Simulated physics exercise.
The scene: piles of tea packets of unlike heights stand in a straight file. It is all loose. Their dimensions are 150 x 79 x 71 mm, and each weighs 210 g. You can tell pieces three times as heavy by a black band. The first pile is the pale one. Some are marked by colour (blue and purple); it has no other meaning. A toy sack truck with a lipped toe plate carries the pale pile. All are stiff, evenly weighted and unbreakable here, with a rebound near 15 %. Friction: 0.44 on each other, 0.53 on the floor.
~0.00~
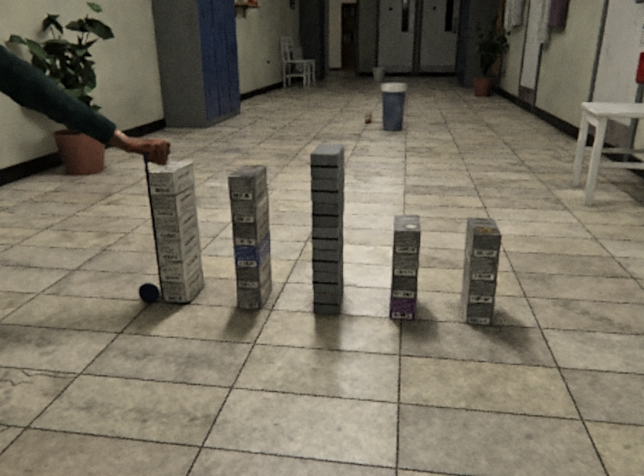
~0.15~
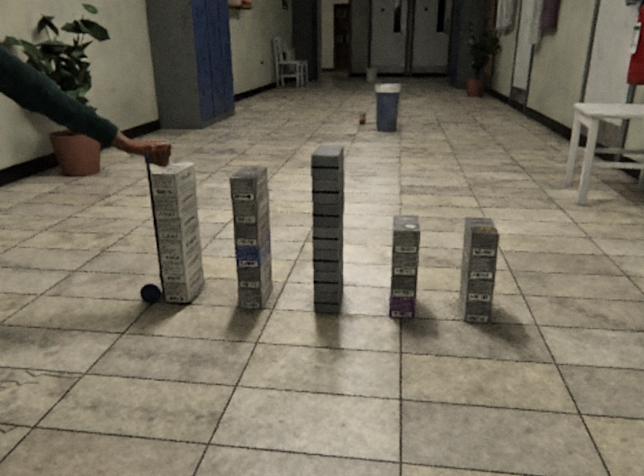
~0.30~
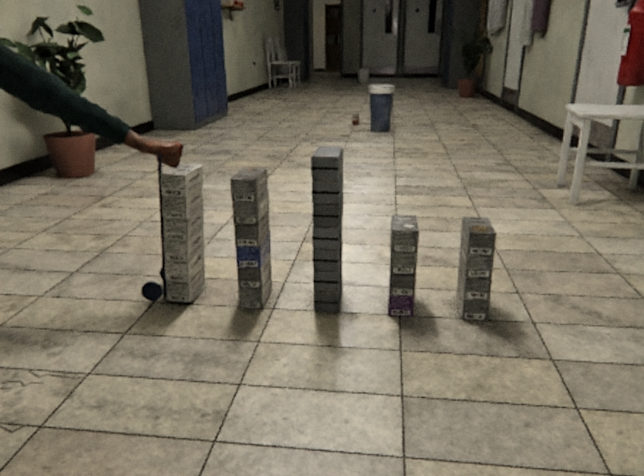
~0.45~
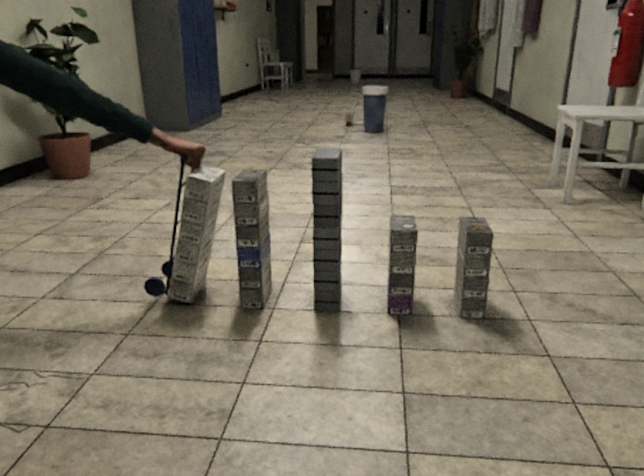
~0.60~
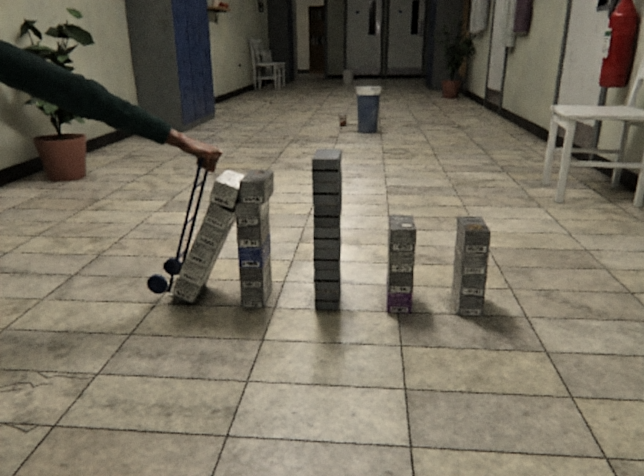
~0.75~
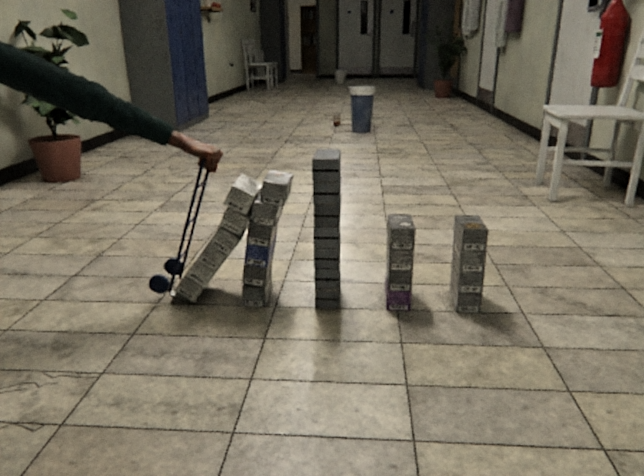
A hand tilts a small hand truck rightward, leaning the pale stack against the next stack.
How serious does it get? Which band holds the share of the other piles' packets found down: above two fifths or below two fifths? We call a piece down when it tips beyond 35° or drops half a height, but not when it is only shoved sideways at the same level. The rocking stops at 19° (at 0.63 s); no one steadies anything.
Above two fifths.
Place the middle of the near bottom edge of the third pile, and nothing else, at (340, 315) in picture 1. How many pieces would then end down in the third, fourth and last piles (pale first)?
The third pile ends with 6 down, the fourth with 4, the last with 4.
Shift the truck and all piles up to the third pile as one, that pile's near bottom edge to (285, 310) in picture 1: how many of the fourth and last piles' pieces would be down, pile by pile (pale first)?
Counts down: Fourth 3; last 3.
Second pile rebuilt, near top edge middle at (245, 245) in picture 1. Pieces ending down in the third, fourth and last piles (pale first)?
The tally would be third 0, then fourth 0, then last 0.
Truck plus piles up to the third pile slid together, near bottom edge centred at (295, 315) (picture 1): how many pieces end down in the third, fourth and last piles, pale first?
Third 7, fourth 4, last 3.
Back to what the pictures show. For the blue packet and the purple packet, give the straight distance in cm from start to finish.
Blue ends up 22 cm away; purple ends up 4 cm away.
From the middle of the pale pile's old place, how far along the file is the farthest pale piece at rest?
Something like 34 cm along the file.
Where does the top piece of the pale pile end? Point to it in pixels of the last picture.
Roughly at (287, 247).
After 1.06 s, 6 of the pale pile down; none of the 21 other packets down, 10 disturbed; blue packet 32° from how it stood, 22 mm lower.
After 1.56 s, 6 of the pale pile down; 11 of the 21 other packets down; blue packet on its side; purple packet 9° from how it stood.
After 1.94 s, 6 of the pale pile down; 19 of the 21 other packets down; blue packet on its side; purple packet 46° from how it stood.
In the end (2.7 s), 6 of the pale pile down; 20 of the 21 other packets down; blue packet on its side; purple packet 46° from how it stood. That is 95 per cent. From the last view, middles, blue packet near (308, 286), purple packet near (412, 287).
